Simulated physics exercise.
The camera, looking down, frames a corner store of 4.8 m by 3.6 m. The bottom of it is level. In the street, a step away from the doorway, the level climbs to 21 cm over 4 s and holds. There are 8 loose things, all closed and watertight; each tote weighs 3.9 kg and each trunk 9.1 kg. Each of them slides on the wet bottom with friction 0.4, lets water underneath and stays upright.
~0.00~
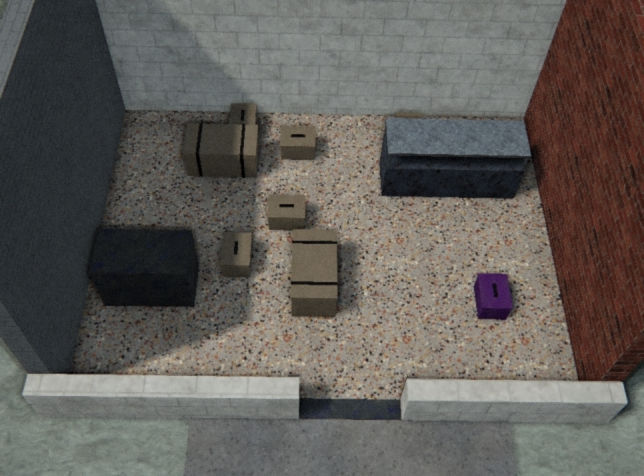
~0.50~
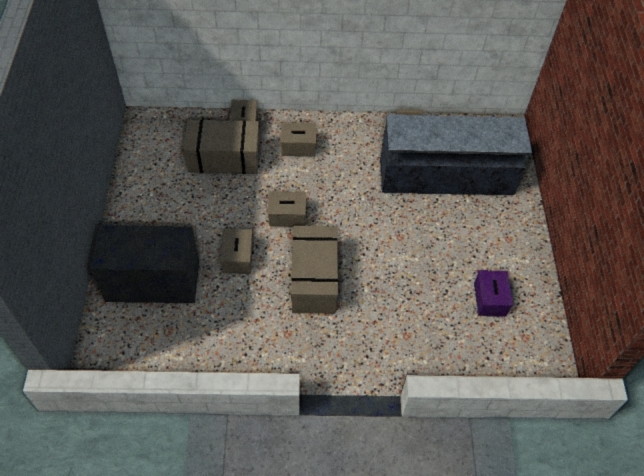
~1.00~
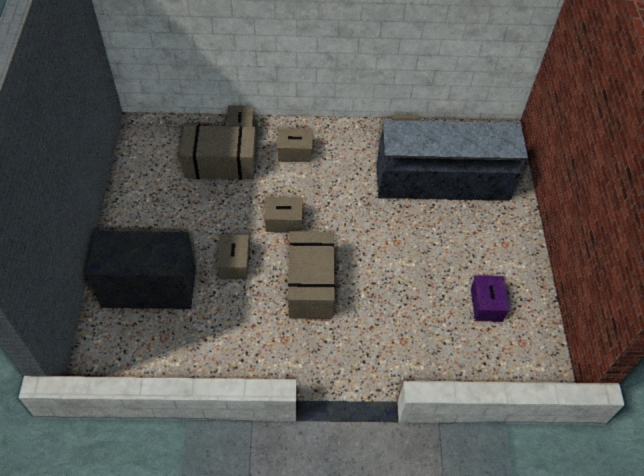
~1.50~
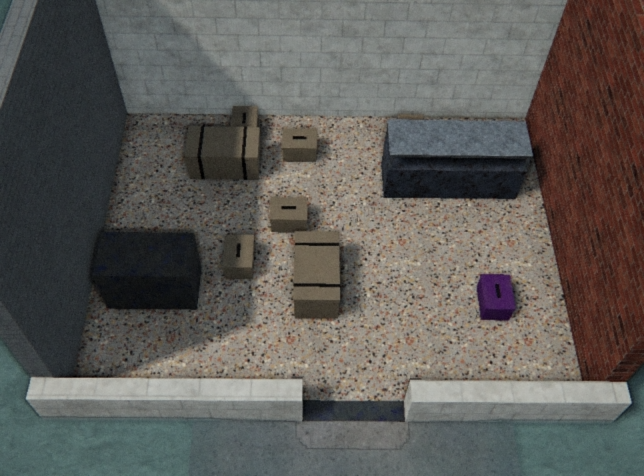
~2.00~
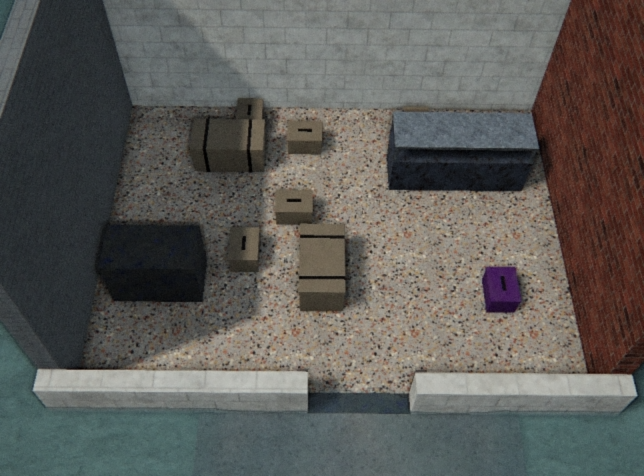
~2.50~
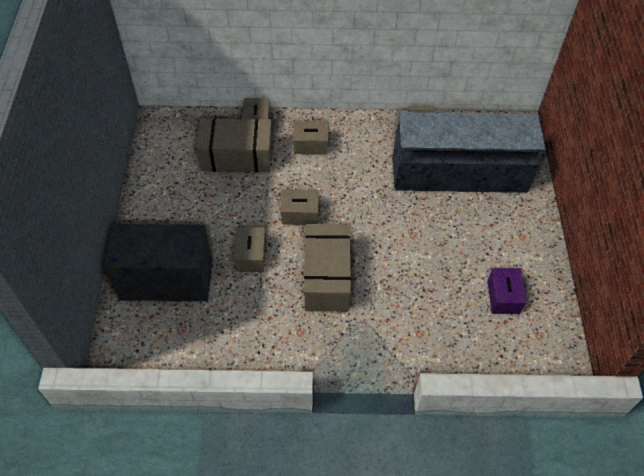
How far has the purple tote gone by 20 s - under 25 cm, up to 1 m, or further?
Up to 1 m.
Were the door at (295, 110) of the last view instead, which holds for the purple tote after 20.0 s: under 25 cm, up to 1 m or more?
In that case the purple tote would have gone a great distance.
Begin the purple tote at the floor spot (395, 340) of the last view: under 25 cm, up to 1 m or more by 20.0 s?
So it budges only slightly.
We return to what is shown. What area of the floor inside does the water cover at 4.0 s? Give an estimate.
About 5.0 m2 is covered.
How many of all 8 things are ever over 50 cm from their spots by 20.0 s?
By my tally, 8.
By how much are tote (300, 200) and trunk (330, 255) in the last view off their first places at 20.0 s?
In that order: 40 cm, 120 cm.
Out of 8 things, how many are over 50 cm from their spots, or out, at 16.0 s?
8 in all.
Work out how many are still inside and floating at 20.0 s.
The number is 8.
After 4.0 s the purple tote is near (509, 285), 0.0 m from its start, aground; 0 afloat.
After 9.0 s the purple tote is near (525, 296), 0.2 m from its start, afloat; 8 afloat.
After 16.0 s the purple tote is near (505, 240), 0.5 m from its start, afloat; 8 afloat.
After 20.0 s the purple tote is near (442, 275), 0.7 m from its start, afloat; 8 afloat.
